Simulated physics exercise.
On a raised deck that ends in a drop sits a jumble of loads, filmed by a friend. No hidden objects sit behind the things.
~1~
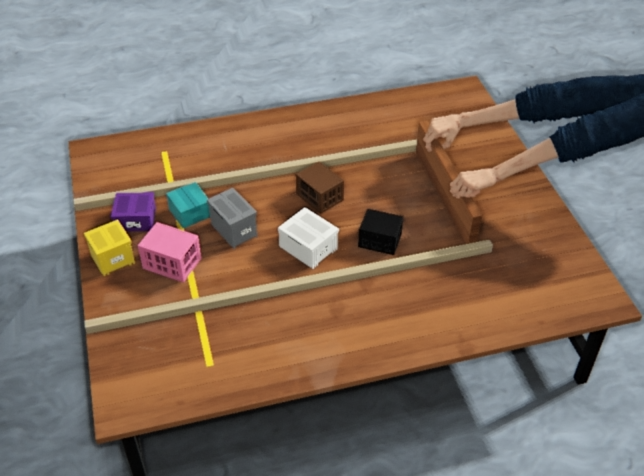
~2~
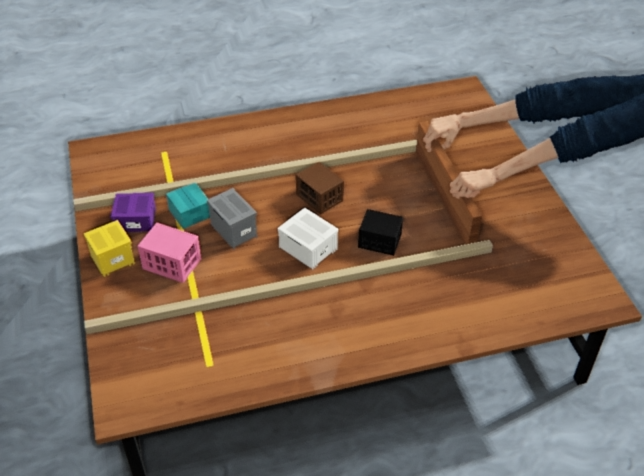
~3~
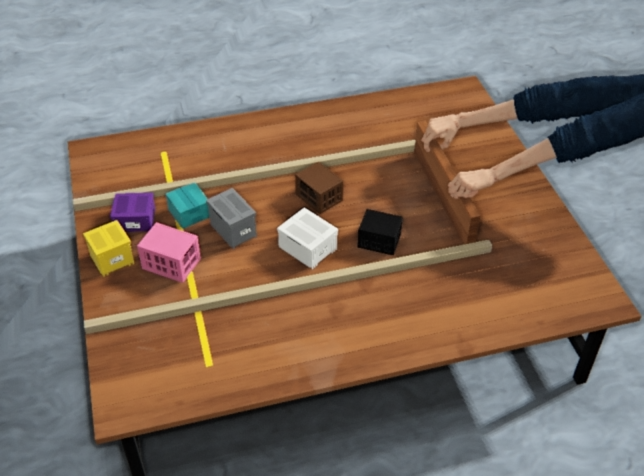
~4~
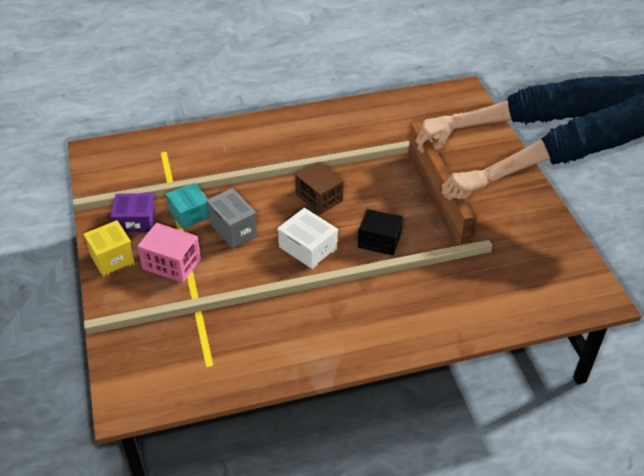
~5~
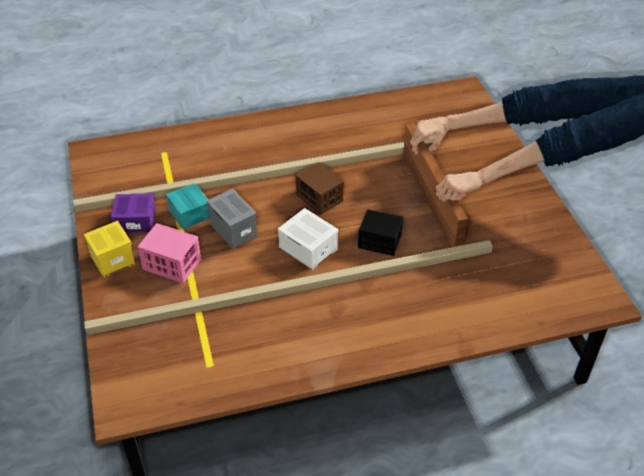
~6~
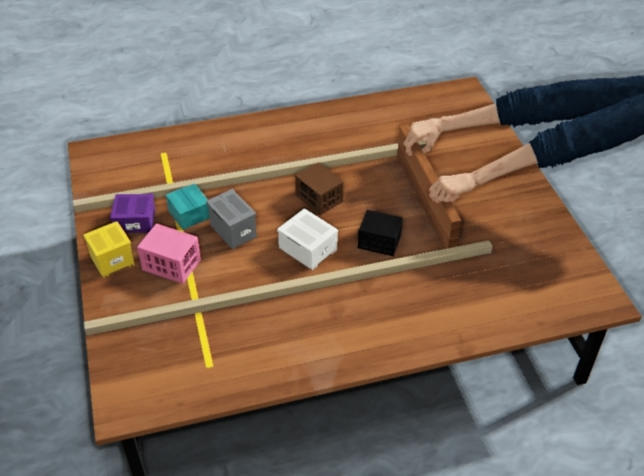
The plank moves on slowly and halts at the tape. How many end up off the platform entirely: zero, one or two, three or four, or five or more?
Well, the ones that get knocked off number at least one, under three.
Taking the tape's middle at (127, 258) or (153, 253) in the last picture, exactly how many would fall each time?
Counts per try: 5; 3.
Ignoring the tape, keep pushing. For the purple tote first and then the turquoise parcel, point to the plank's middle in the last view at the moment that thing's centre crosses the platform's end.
The purple tote gives roughly (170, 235), the turquoise parcel roughly (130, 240).
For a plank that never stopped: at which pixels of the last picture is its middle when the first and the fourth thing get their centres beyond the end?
At roughly (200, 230), then roughly (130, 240).
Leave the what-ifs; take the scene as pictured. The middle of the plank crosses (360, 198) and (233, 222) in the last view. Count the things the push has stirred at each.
By then 2, and 7.
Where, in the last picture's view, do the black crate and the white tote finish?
Final spots - black crate (173, 289), white tote (135, 272).
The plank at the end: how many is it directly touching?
It's 3.
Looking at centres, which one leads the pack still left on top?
Purple tote.
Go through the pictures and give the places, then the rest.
The first picture shows yellow tote (110, 248); purple tote (134, 212); pink crate (170, 252); plank (446, 182); tape (184, 246).
The second picture shows purple tote (134, 213); plank (446, 182).
The third picture shows pink crate (170, 253); white tote (308, 239).
The fourth picture shows yellow tote (110, 249); grey tote (232, 219).
The fifth picture shows purple tote (134, 213); turquoise parcel (189, 206).
The sixth picture shows yellow tote (110, 250); purple tote (134, 214); pink crate (170, 254); plank (427, 186); tape (184, 247).
Soon after, none off yet; yellow tote at rest near (110, 250); purple tote at rest near (134, 214); pink crate at rest near (170, 254).
In the end, the number that fall off is one or two; gone, yellow tote.
